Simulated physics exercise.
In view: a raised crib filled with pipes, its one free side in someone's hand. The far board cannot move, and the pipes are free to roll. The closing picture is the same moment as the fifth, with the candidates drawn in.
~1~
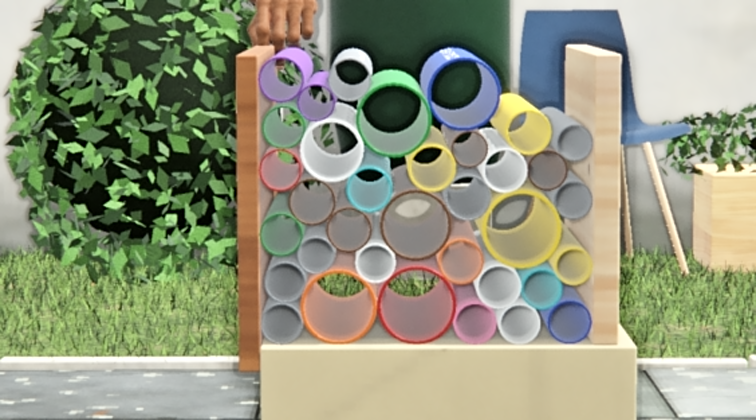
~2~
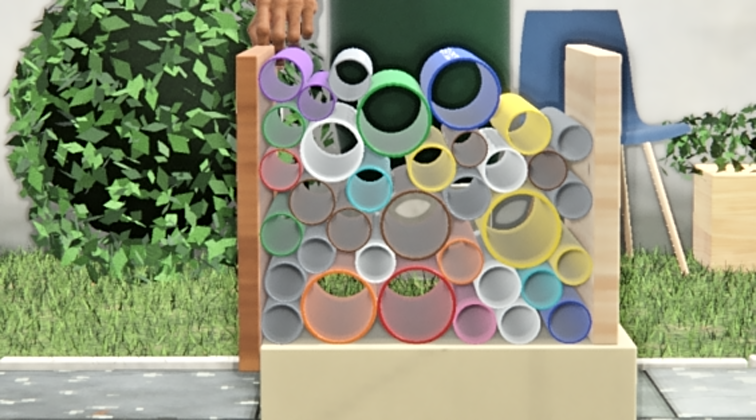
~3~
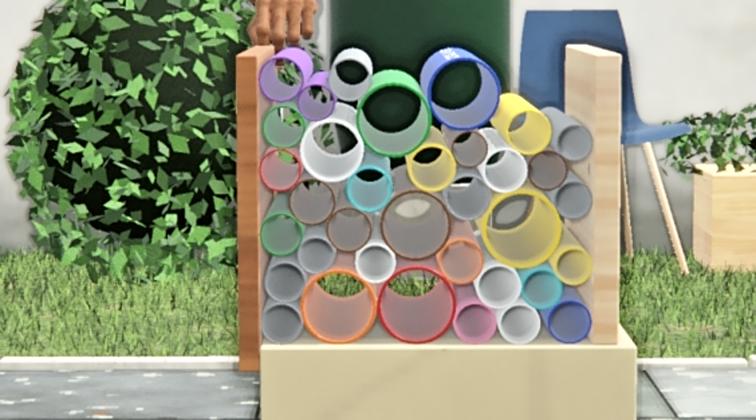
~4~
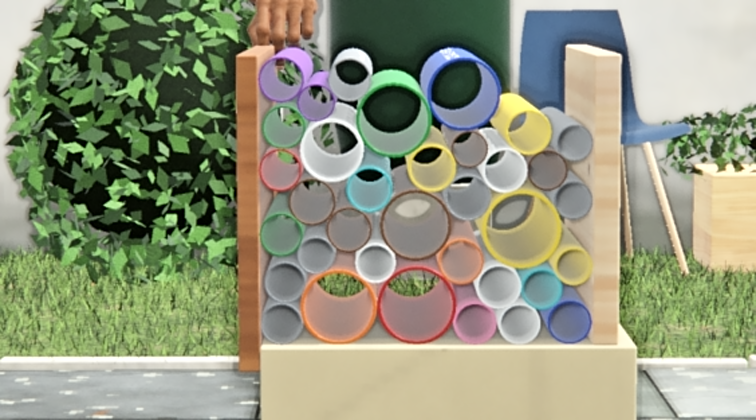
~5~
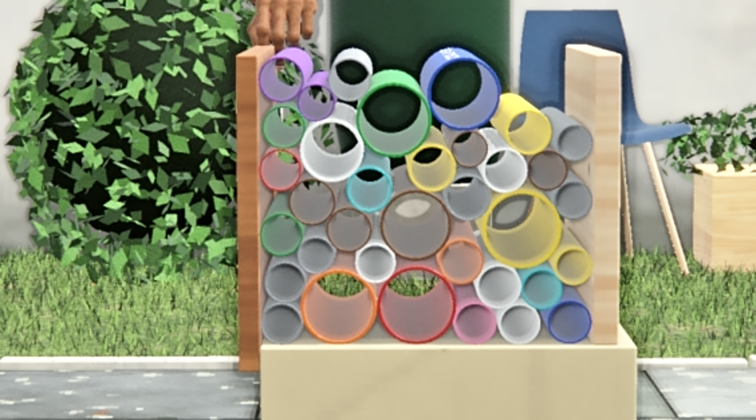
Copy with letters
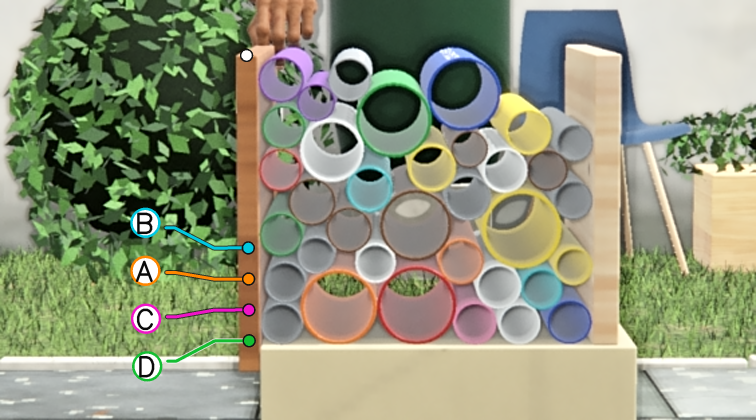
A hand rests on top of the left wooden side board of a raised crib, seen straight on from the front in a garden with grass, a leafy bush and a blue chair behind. Open-ended pipes fill the crib, with orange and red ones low down, yellow at right, and purple, green and blue along the top. Nothing visibly moves, neither hand, pipes nor camera.
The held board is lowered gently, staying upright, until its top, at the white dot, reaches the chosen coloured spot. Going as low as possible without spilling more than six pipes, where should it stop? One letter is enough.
The answer is mark B.
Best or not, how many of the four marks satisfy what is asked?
The number is one.
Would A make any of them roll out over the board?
Yes.
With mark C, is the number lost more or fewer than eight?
At C, more than eight.
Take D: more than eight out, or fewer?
It loses more than eight.
On the marked copy, A at (248, 279); B at (248, 248); C at (249, 310); D at (249, 341); the white dot at (246, 55).
Taking B. A third of the way, top of the board (259, 141).
Two thirds of the way, top of the board (260, 237).
When it is over, top of the board (260, 247), five out over the board.
As for the rest, A more than six out over the board; C more than six out over the board; D more than six out over the board.
